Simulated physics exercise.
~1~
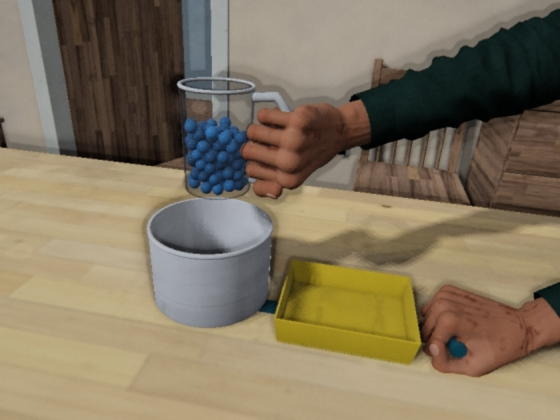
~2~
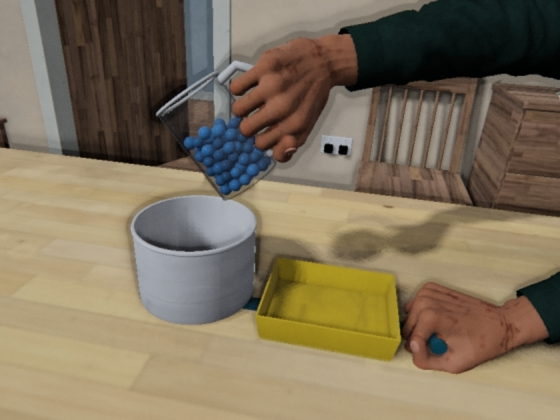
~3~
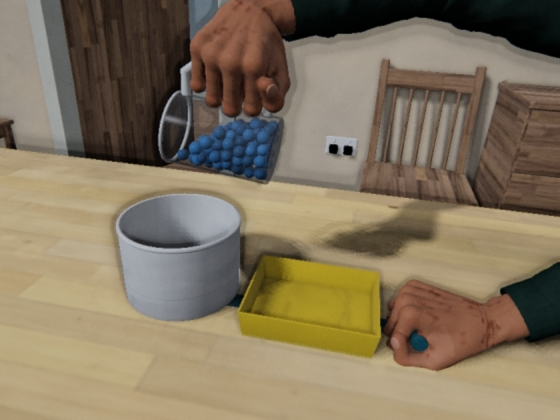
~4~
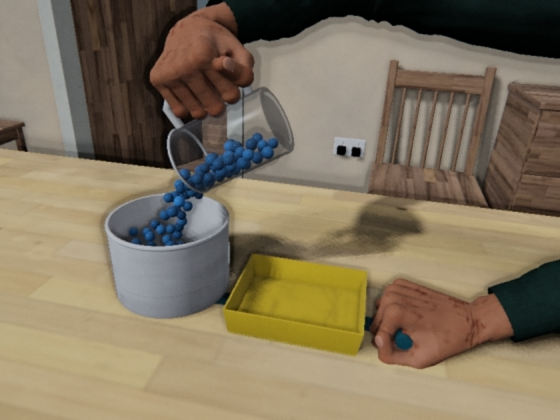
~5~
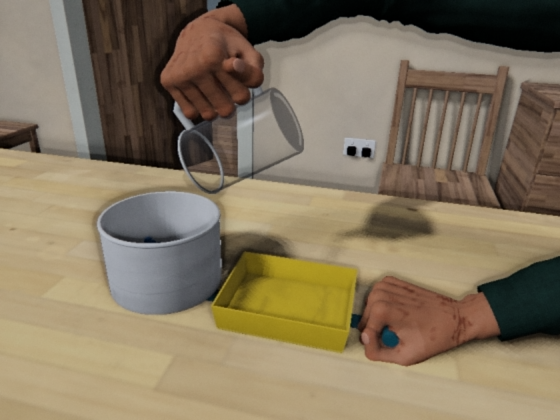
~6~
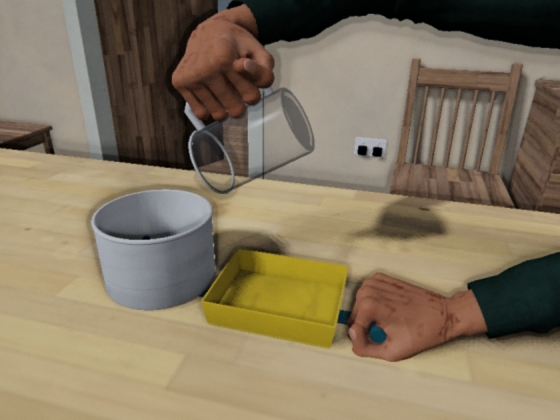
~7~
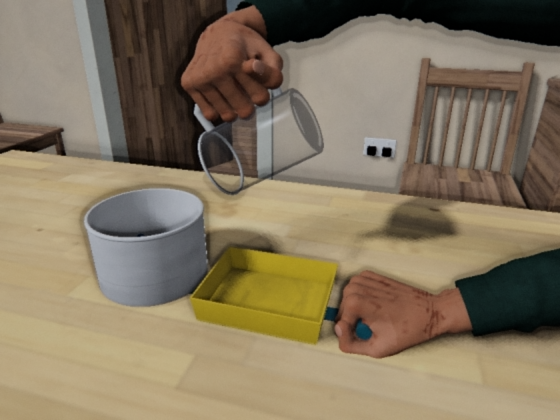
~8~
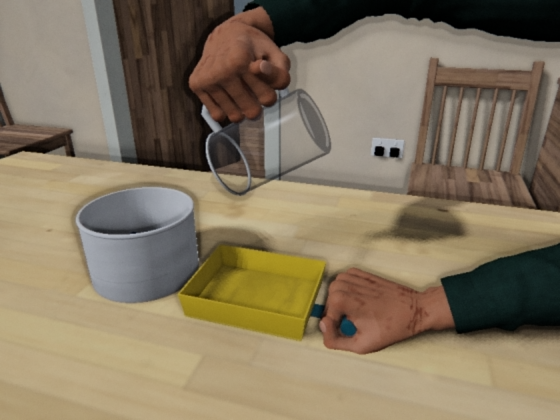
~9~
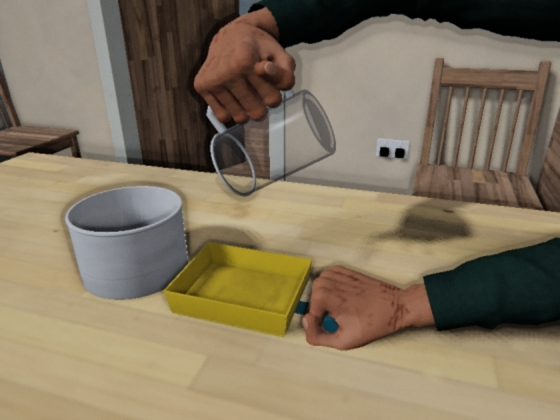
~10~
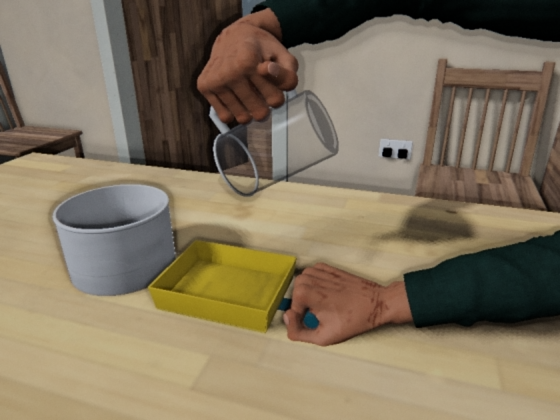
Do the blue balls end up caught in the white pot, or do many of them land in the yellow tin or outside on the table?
The blue balls end up caught in the white pot. The yellow tin stays empty and none are left on the table.
The clip shows a hand tipping a clear cup of blue balls over a white pot while another hand slides the pot and an adjoining yellow tin left across a table. The balls pour into the pot, and the emptied cup stays tilted above the table.
